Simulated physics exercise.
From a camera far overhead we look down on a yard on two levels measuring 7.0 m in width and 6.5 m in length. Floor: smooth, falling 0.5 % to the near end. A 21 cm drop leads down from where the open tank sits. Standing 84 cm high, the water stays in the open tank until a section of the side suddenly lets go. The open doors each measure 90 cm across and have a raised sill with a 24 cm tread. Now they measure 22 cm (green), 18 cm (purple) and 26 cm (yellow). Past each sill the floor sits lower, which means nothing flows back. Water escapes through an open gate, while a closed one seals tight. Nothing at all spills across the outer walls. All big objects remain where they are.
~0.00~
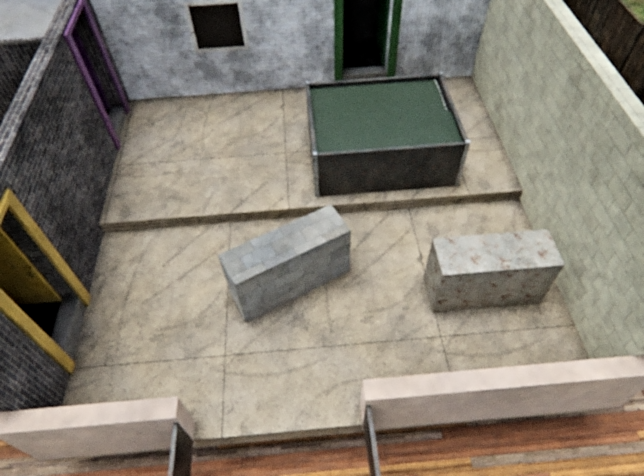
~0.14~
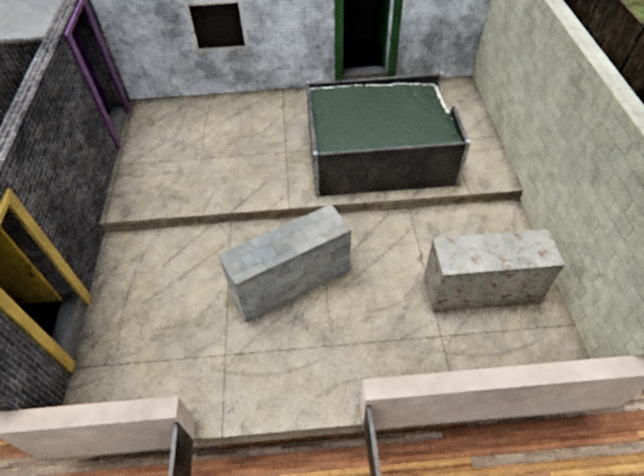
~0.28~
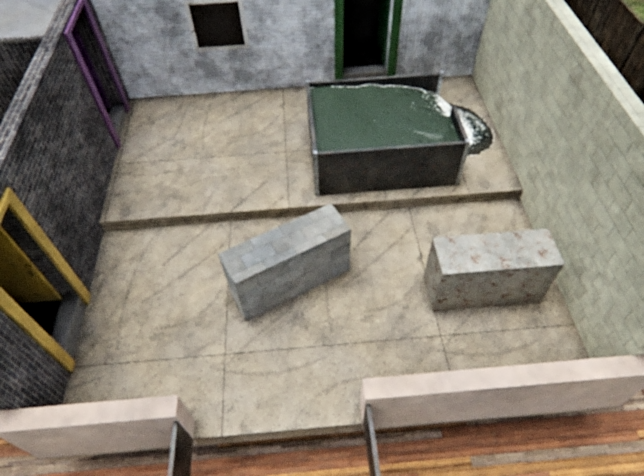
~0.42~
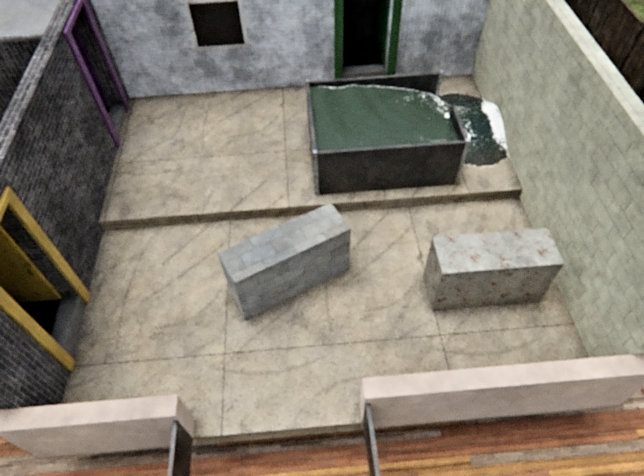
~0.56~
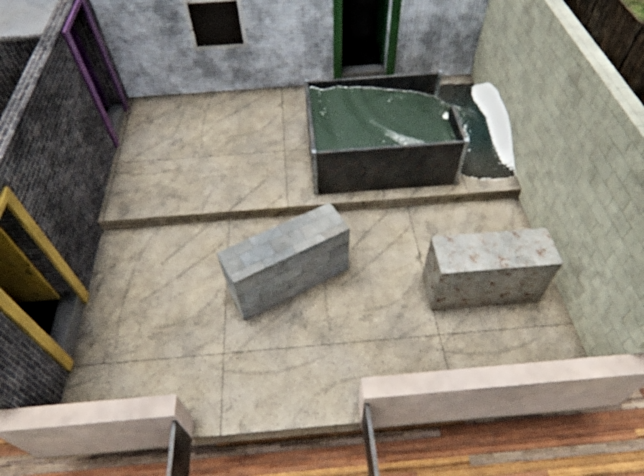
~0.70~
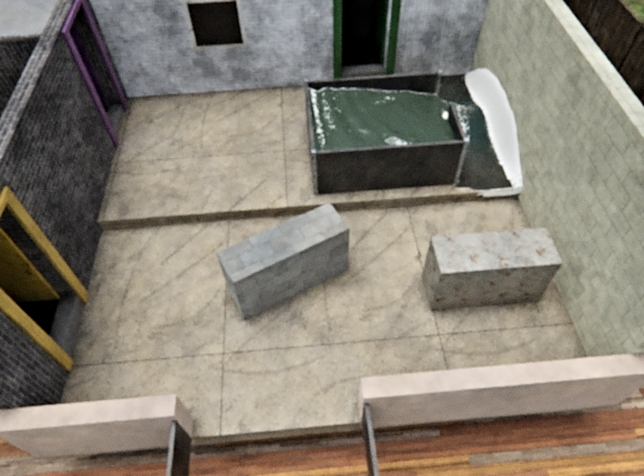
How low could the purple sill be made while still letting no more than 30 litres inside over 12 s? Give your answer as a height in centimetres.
About 17 cm.
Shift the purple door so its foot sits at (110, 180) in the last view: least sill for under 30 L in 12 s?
6.5 cm.
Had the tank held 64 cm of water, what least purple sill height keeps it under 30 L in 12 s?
Something near 12.0 cm should do.
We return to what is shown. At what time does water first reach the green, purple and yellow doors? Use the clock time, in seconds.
So the front gets to green at 1.4 seconds, purple at 3.4 seconds, and yellow at 5.5 seconds.
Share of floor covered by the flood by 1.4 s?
Around 15 per cent of the free floor.
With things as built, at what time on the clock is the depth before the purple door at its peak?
3.6 s.
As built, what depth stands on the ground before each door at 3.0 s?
In cm: Green 10, purple 0, yellow 0.
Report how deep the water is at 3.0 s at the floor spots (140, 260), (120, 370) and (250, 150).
Around 0 cm, 0 cm and 1 cm.
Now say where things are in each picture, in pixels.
Still water, 84 cm deep, in the open tank at (382, 115); the purple door at (103, 84) is dry, in the first picture.
The gap is at (440, 117), the front 0.4 m out at a hidden place; the back of the open tank holds 84 cm, in the second picture.
Water pours out at (440, 119) and has run 0.9 m, to (489, 137); about 12 cm deep outside, 84 cm at the back, in the third picture.
The gap is at (439, 120), the front 1.1 m out at (483, 101); the back of the open tank holds 84 cm, in the fourth picture.
Water pours out at (438, 119) and has run 1.3 m, to (475, 86); about 9 cm deep outside, 83 cm at the back, in the fifth picture.
Water pours out at (438, 119) and has run 1.6 m, to (469, 74); about 10 cm deep outside, 75 cm at the back; 6.0 m in a straight line remain to the purple door at (101, 81), in the sixth picture.
After 1.4 s water covers 15 % of the floor, deepest (66 cm) near (466, 80); it has not reached the purple door.
After 3.0 s water covers 45 % of the floor, deepest (40 cm) near (466, 80); it has not reached the purple door.
After 12.0 s water covers 95 % of the floor, deepest (12 cm) near (84, 427); 9 cm at the purple door, 24 litres in over its 18 cm sill.
At the purple door as built, the water arrived by 3.4 s and peaked near 24 cm at 3.6 s.
Run again over the same 12 s with other heights there, 53 litres in over 15.5 cm, 6 litres over 21.5 cm. The limit of 30 litres is kept from about 17 cm up.
